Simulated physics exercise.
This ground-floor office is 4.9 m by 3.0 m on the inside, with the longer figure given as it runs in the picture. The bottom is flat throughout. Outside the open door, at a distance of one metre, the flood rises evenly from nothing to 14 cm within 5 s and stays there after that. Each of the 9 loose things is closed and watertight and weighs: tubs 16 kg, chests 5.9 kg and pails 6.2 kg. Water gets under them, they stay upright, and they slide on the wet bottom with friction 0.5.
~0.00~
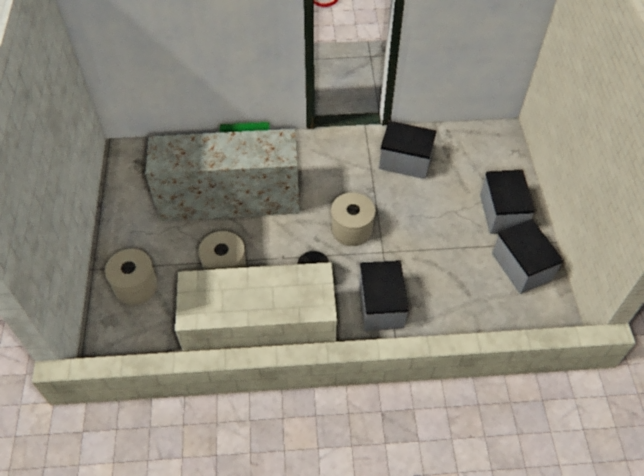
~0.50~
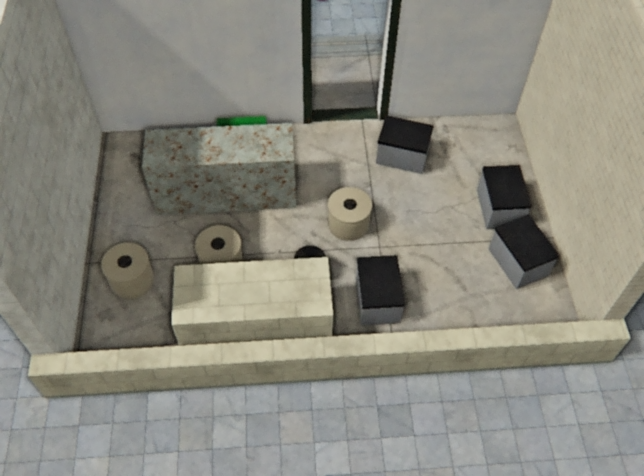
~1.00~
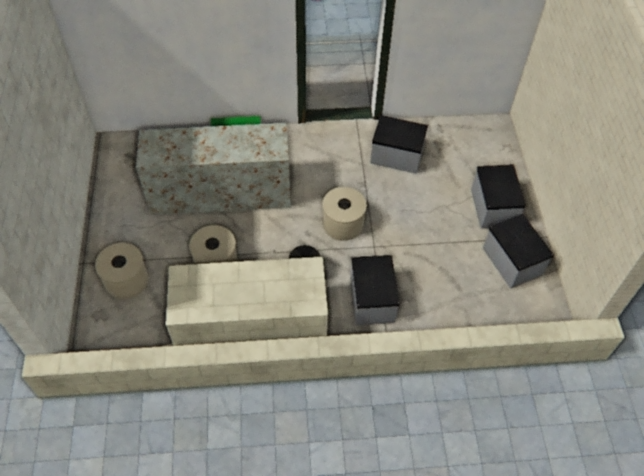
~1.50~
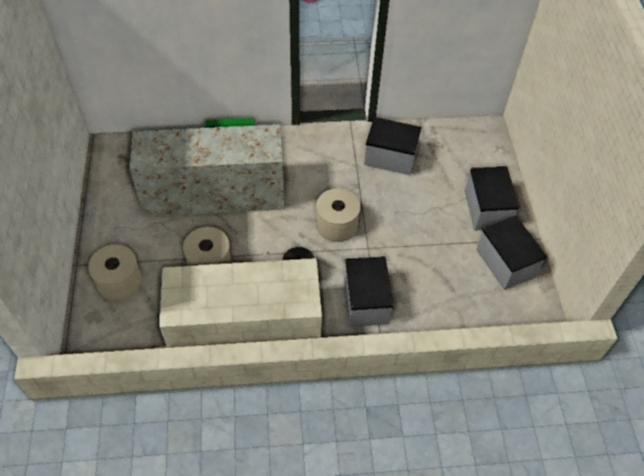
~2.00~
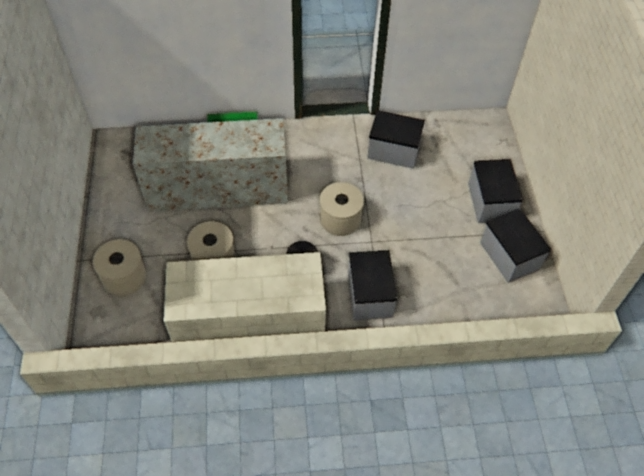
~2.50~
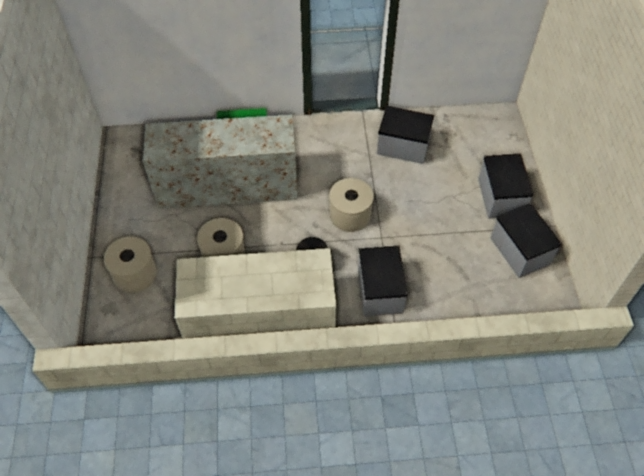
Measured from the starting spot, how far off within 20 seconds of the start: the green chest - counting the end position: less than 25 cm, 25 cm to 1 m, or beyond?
It will likely make a small trip.
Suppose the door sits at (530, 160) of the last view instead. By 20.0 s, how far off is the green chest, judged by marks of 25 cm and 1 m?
Green chest: Goes a long way.
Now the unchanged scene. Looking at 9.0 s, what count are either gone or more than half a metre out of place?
I make it 0.
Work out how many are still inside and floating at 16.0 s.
At that point I count 5.
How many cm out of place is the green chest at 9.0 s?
Shift by then: About 5 cm.
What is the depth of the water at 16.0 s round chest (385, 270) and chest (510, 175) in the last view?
I'd estimate 7 cm for the first and 6 cm for the second.
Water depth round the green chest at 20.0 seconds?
Roughly 6 cm deep.
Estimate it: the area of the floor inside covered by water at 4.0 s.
Close to 1.5 m2, I'd say.
After 4.0 s the green chest is near (242, 123), 0.0 m from its start, aground; 0 afloat.
After 9.0 s the green chest is near (239, 119), 0.1 m from its start, aground; 1 afloat.
After 16.0 s the green chest is near (253, 107), 0.3 m from its start, afloat; 5 afloat.
After 20.0 s the green chest is near (278, 115), 0.4 m from its start, afloat; 6 afloat.
